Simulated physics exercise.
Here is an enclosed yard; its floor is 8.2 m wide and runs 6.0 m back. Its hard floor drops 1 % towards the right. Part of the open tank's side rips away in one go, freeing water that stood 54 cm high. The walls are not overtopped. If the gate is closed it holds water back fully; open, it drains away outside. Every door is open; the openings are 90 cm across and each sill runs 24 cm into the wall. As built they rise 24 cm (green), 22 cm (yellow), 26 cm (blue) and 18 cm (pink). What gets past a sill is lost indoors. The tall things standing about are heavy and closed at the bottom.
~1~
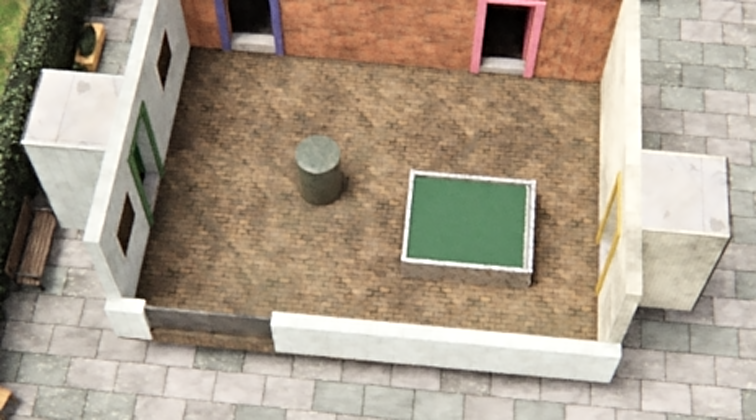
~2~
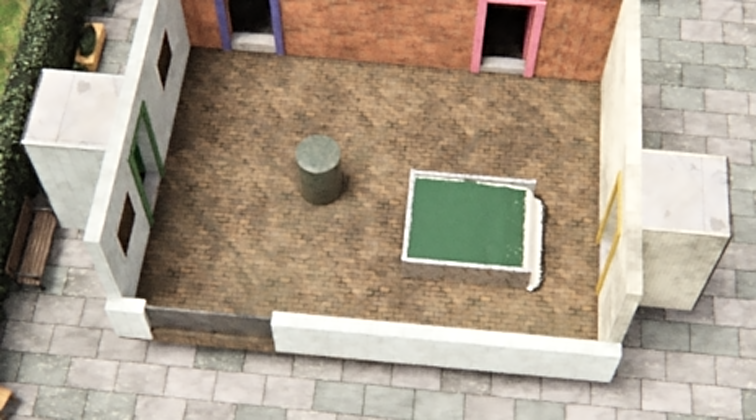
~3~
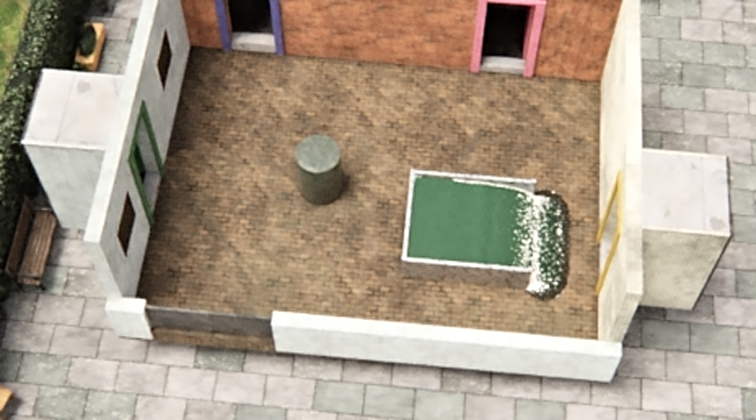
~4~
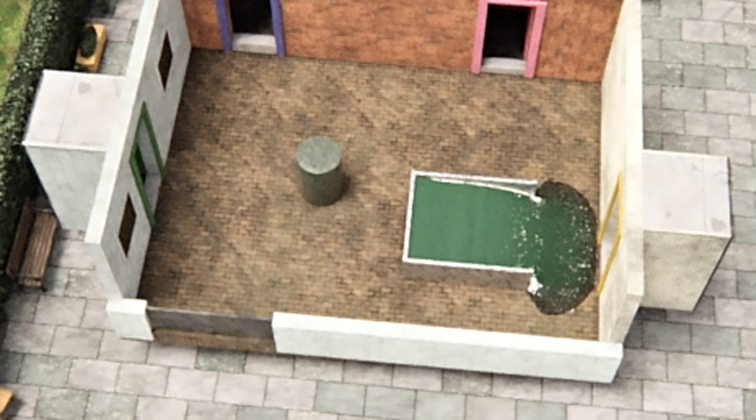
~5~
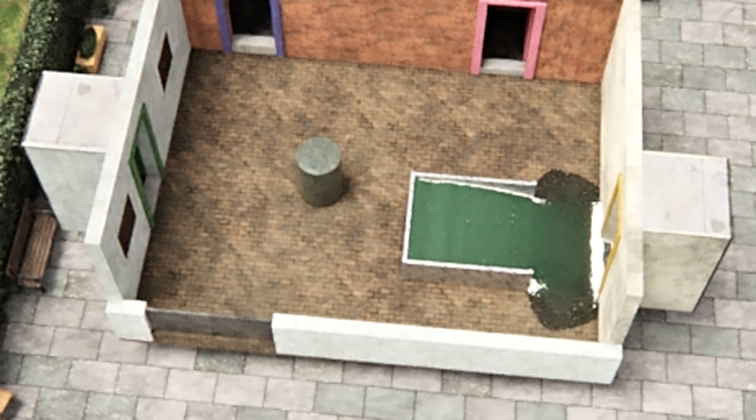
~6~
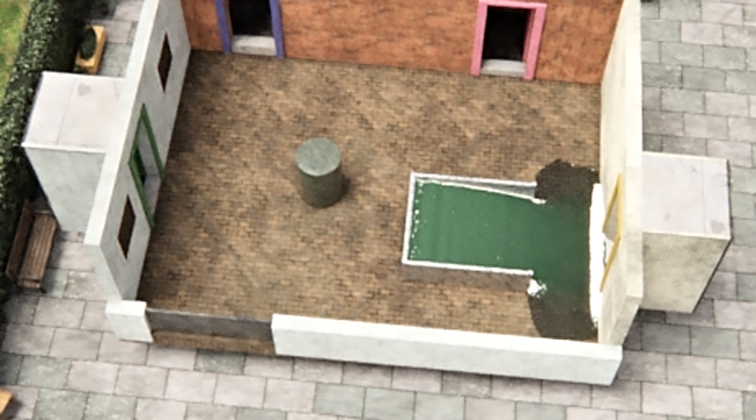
Green water bursting from the right side of an open tank, spreading across a brick yard floor and reaching the right wall.
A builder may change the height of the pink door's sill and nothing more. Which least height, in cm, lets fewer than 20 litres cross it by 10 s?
Some 7.5 cm above the ground.
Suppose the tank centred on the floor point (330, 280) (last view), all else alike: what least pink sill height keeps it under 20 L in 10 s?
About 11.0 cm.
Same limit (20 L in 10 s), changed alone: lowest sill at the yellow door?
Roughly 34 cm at yellow.
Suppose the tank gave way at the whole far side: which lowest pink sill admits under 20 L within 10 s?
About 25 cm.
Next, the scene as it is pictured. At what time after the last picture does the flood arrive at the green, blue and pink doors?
Green 5.5 s, blue 4.5 s, pink 1.8 s.
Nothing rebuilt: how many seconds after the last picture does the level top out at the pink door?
Near 2.6 s.
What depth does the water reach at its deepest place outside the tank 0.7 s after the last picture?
About 40 cm.
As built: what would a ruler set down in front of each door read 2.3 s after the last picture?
Depths in cm: Green 0, yellow 24, blue 0, pink 13.
Then, 0.7 s after the last picture water covers 10 % of the floor, deepest (40 cm) near (595, 246); it has not reached the pink door.
Then, 2.3 s after the last picture water covers 30 % of the floor, deepest (32 cm) near (594, 355); 13 cm at the pink door, 0 litres in over its 18 cm sill.
Then, 9.3 s after the last picture water covers 100 % of the floor, deepest (8 cm) near (597, 116); 5 cm at the pink door, 0 litres in over its 18 cm sill.
At the pink door as built, the water peaked near 13 cm, 2.5 s after the last picture.
With a sill of 6 cm, 31 litres would have come in within the 10 s; with 9.5 cm, 7 litres. So under 20 litres takes about 7.5 cm.
